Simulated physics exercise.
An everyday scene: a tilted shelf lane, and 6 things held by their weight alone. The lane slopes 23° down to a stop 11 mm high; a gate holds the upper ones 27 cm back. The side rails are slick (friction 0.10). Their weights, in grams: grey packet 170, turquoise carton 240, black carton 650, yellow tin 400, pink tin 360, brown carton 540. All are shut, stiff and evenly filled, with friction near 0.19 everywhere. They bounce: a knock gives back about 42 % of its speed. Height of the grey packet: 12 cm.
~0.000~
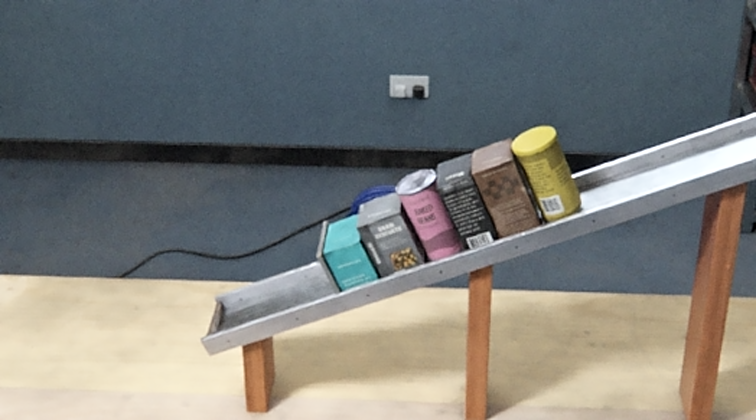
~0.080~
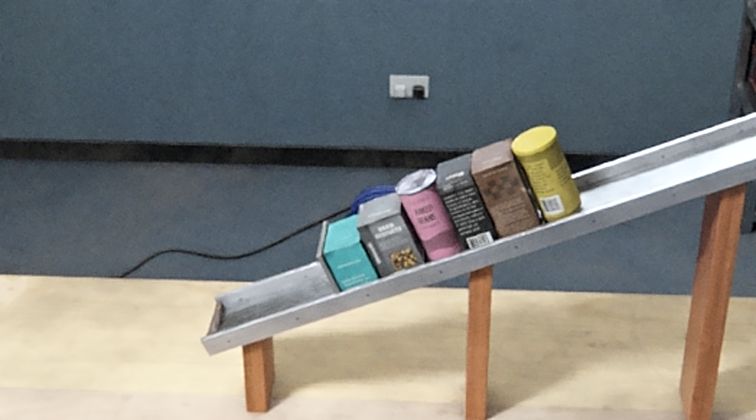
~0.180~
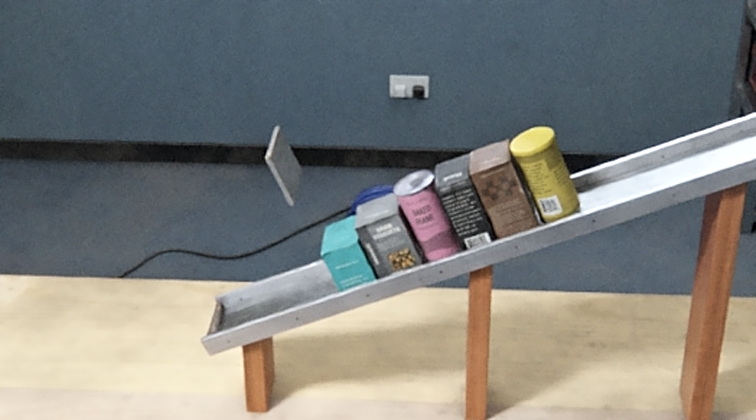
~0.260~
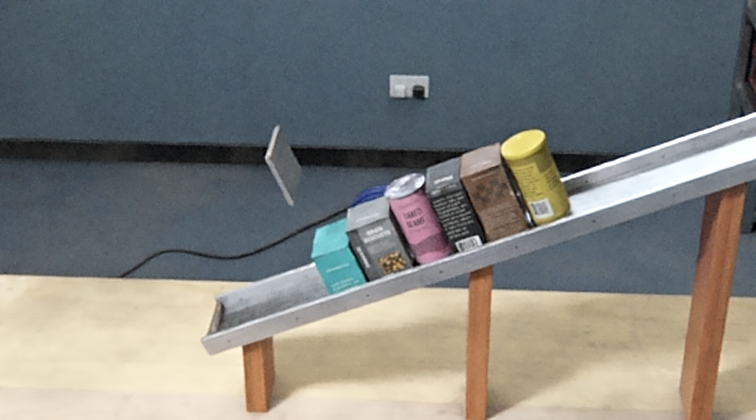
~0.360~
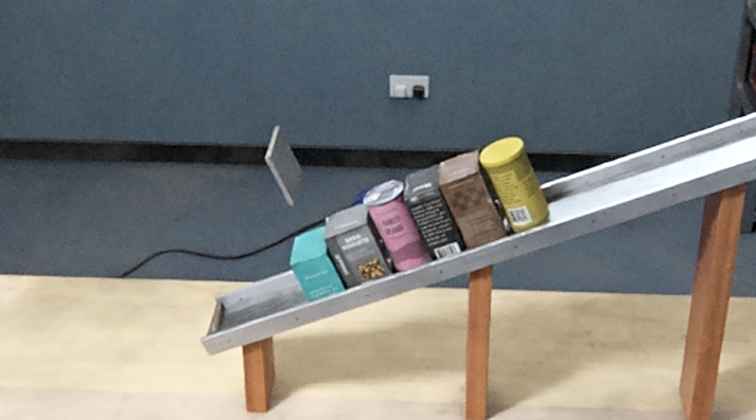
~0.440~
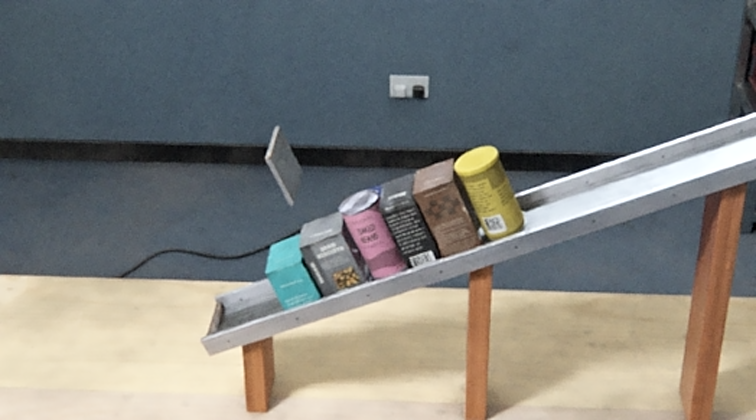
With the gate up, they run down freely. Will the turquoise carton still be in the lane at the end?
The turquoise carton goes over the stop.
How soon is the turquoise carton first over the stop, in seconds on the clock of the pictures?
At about 0.8 s.
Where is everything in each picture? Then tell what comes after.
In the first picture, gate shut; turquoise carton (355, 255); grey packet (392, 236).
In the second picture, yellow tin (548, 175); pink tin (431, 216).
In the third picture, leader 26 cm from the stop; brown carton (505, 191); grey packet (390, 237).
In the fourth picture, leader 25 cm from the stop; black carton (458, 208); yellow tin (538, 179).
In the fifth picture, leader 20 cm from the stop; turquoise carton (321, 266); pink tin (400, 227).
In the sixth picture, leader 15 cm from the stop; turquoise carton (297, 274); grey packet (335, 255).
By 0.64 s, turquoise carton rocked 8° off its seat near (219, 298).
By 1.04 s, grey packet and turquoise carton now over the stop; yellow tin rocked 42° off its seat; brown carton rocked 35° off its seat.
By 1.34 s, black carton and pink tin now over the stop; yellow tin rocked 63° off its seat; brown carton rocked 53° off its seat.
By 1.74 s, brown carton now over the stop; yellow tin on its side.
When it is over (2.3 s), over the stop, grey packet, turquoise carton, black carton, pink tin and brown carton; lying over in the lane, yellow tin.
